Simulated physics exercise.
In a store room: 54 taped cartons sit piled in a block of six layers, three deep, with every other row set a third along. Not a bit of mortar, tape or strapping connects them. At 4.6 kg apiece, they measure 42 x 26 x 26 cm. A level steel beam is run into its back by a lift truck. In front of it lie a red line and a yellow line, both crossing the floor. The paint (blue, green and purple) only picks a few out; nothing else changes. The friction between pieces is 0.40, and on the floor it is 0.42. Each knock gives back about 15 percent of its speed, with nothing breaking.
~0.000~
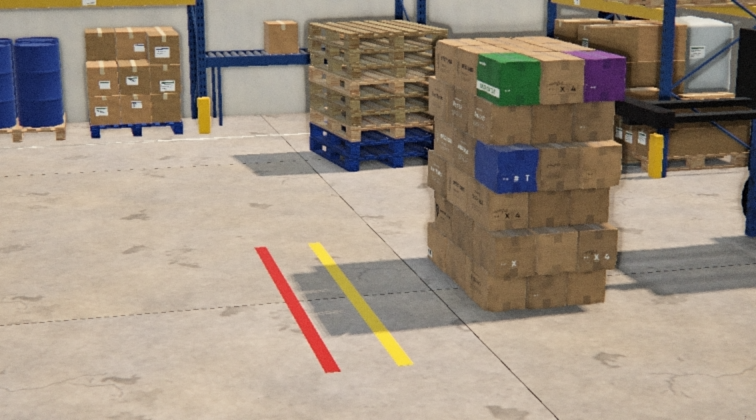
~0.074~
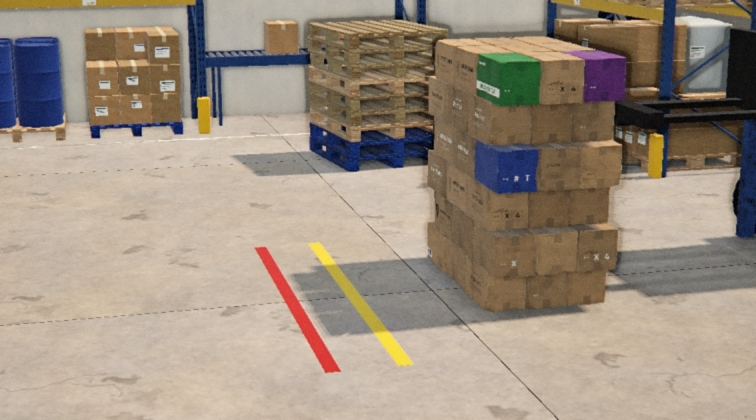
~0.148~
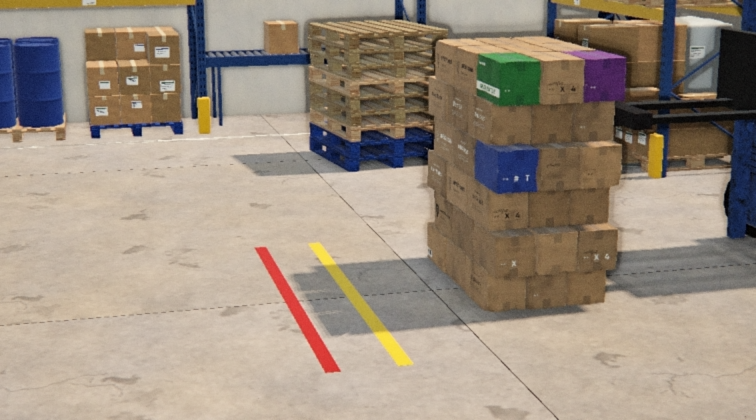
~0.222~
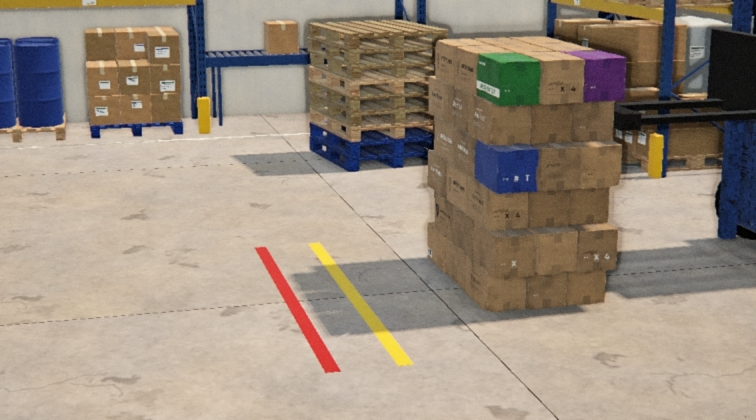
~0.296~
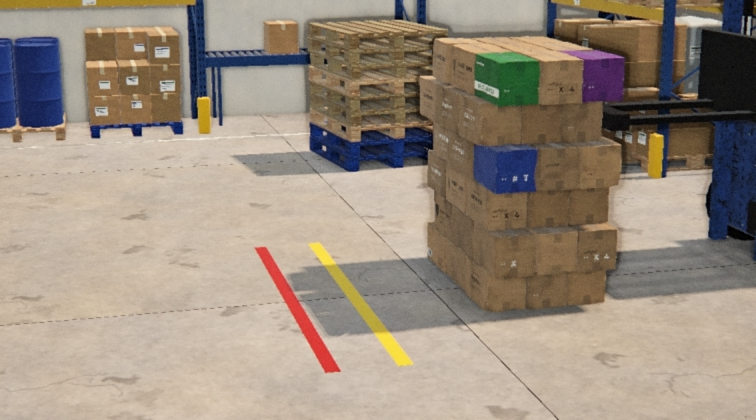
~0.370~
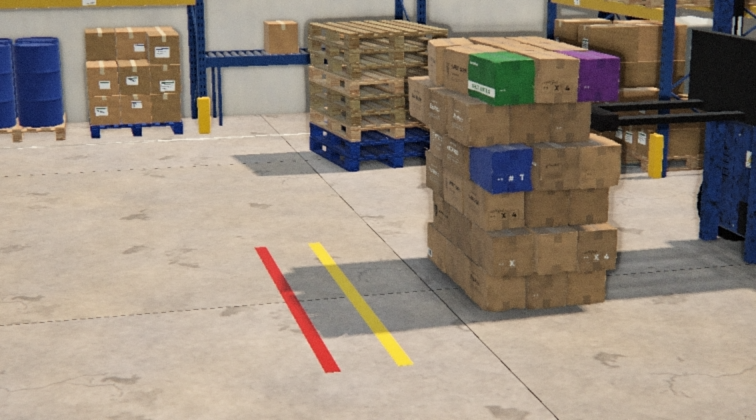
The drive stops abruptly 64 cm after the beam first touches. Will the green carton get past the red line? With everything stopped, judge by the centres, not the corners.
Pretty sure it makes it over the line.
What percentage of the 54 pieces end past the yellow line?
Roughly 35 in a hundred of them.
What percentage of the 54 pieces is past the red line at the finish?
Near enough 25 per cent of them, I reckon.
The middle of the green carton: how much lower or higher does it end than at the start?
Lower by close to 130 cm.
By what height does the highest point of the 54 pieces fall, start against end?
Roughly 15 centimetres lower at the end.
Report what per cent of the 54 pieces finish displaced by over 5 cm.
70 percent of them have shifted.
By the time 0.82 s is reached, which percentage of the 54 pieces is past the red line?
0 per cent at that moment.
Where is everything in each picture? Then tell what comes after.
In the first frame (places mark the middle of the side facing us), beam (665, 120) 22 cm from the stack; yellow line, near end, (378, 328); red line, near end, (311, 334); green carton (520, 83); blue carton (518, 172); purple carton (606, 80); nothing disturbed.
In the second frame, beam (653, 121) 15 cm from the stack; green carton (520, 83).
In the third frame, beam (642, 122) 7 cm from the stack; green carton (520, 83).
In the fourth frame, beam (631, 122) 2 mm in; green carton (520, 83).
In the fifth frame, beam (619, 123) 8 cm in; green carton (519, 83); 12 disturbed, none past the red line.
In the sixth frame, beam (608, 123) 15 cm in; yellow line, near end, (378, 328); red line, near end, (311, 334); green carton (515, 83) shifted 50 mm; blue carton (513, 172) shifted 34 mm; purple carton (600, 80) shifted 43 mm; 23 disturbed, none past the red line.
After 0.82 s, none of the 54 cartons past the red line, 36 disturbed; green carton leaning 35°; purple carton leaning 74°.
After 1.36 s, 11 of the 54 cartons past the red line; green carton leaning 47°, 98 cm lower; purple carton upside down.
At rest (3.2 s), 14 of the 54 cartons past the red line; green carton on its side; blue carton on its side; purple carton on its side. As the last picture would show them, middles, green carton near (124, 370), blue carton near (278, 306).
